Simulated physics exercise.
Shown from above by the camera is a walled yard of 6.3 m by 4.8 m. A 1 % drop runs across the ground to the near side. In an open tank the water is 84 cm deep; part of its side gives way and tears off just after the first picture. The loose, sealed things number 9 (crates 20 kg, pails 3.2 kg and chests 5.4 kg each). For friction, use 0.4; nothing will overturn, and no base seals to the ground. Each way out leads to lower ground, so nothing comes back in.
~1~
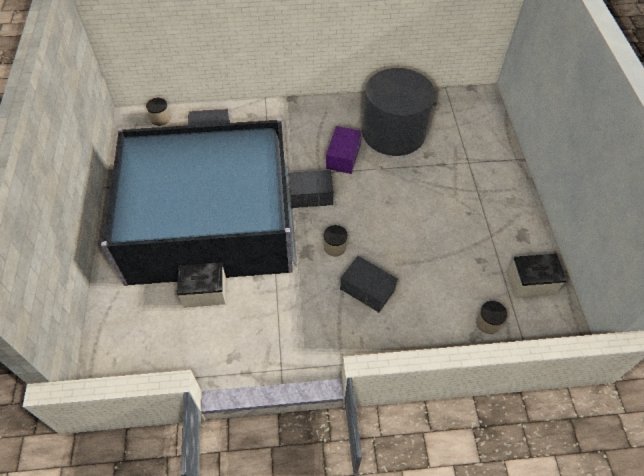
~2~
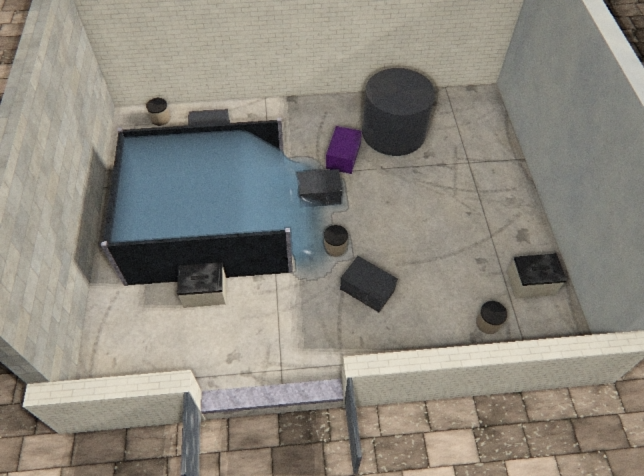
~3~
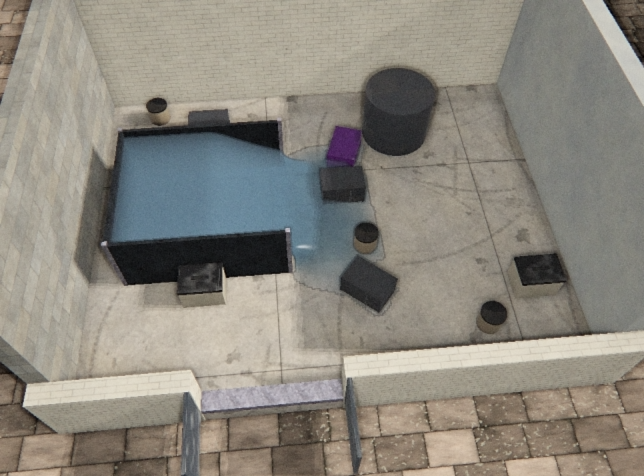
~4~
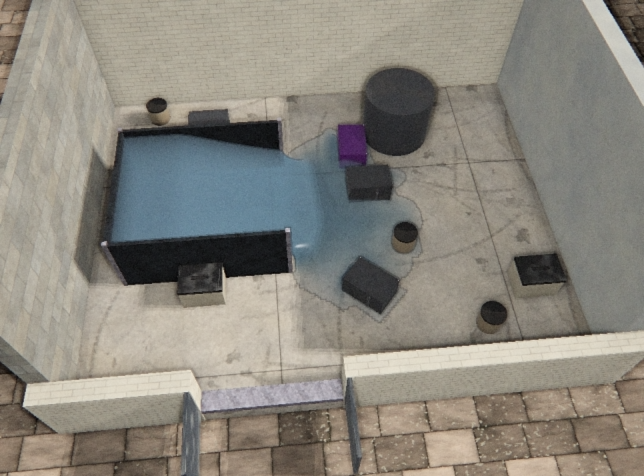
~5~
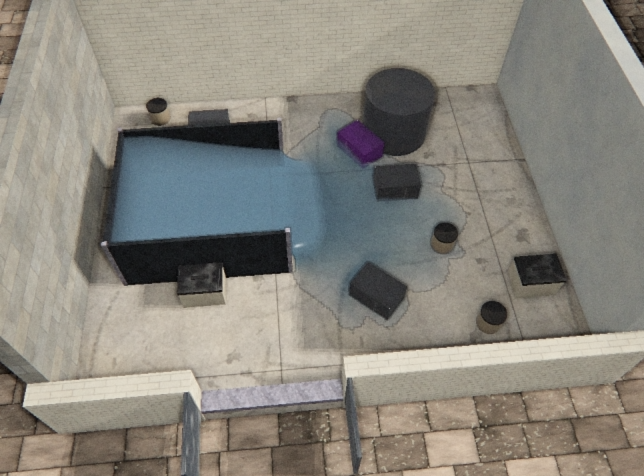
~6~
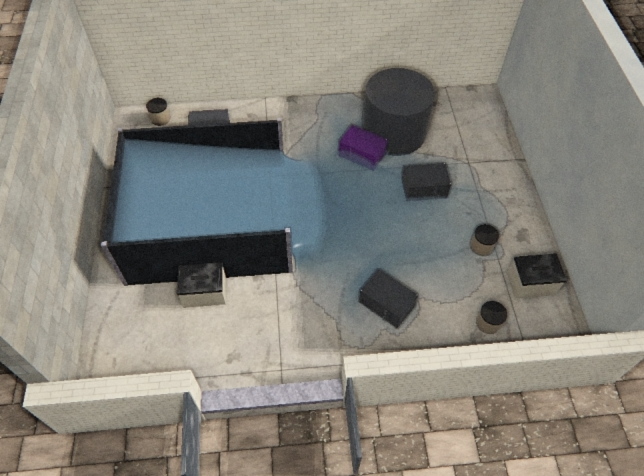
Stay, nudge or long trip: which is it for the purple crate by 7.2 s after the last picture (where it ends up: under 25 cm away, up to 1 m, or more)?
Badly dislodged.
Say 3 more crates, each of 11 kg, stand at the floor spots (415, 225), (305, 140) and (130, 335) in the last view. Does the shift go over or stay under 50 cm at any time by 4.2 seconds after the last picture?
Beyond it, beyond it, within it.
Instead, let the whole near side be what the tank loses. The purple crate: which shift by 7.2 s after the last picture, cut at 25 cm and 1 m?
What happens next is that the purple crate does not really budge.
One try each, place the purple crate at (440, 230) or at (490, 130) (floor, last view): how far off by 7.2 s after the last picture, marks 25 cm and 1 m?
From the first place it goes well off; from the second it goes well off.
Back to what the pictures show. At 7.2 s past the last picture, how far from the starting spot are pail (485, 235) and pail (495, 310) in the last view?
200 cm and 400 cm, respectively.
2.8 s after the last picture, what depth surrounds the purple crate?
16 cm or so.
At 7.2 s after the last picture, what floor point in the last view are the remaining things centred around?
I'd put it close to (215, 236) in the last view.
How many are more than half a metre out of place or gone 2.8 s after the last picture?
Tally: 7.
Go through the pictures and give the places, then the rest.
The purple crate at (344, 142) rests on the ground; 3.8 m2 under water; 0 of 9 have shifted, in the first frame.
The purple crate at (344, 142), on the bottom; water covers 4.9 m2; 1 of 9 have shifted, in the second frame.
The purple crate at (345, 142) rests on the ground; water covers 6.2 m2; 2 of 9 have shifted, in the third frame.
The purple crate at (352, 139), on the bottom, 14 cm from its start; 7.7 m2 under water; 3 of 9 have shifted, in the fourth frame.
The purple crate at (361, 137) rests on the ground, 27 cm from its start; water covers 9.6 m2; 4 of 9 have shifted, in the fifth frame.
The purple crate at (363, 140) rests on the ground, 28 cm from its start; 11.8 m2 under water; 4 of 9 have shifted, in the sixth frame.
Then, 0.9 s after the last picture the purple crate is near (371, 140), 0.4 m from its start, afloat; 0 of 9 are out; 4 afloat.
Then, 2.8 s after the last picture the purple crate is near (467, 158), 1.8 m from its start, afloat; 0 of 9 are out; 6 afloat.
Then, 4.8 s after the last picture the purple crate is near (478, 111), 2.1 m from its start, afloat; 0 of 9 are out; 7 afloat.
Then, 7.2 s after the last picture the purple crate is near (456, 146), 1.6 m from its start, aground; 0 of 9 are out; 8 afloat.
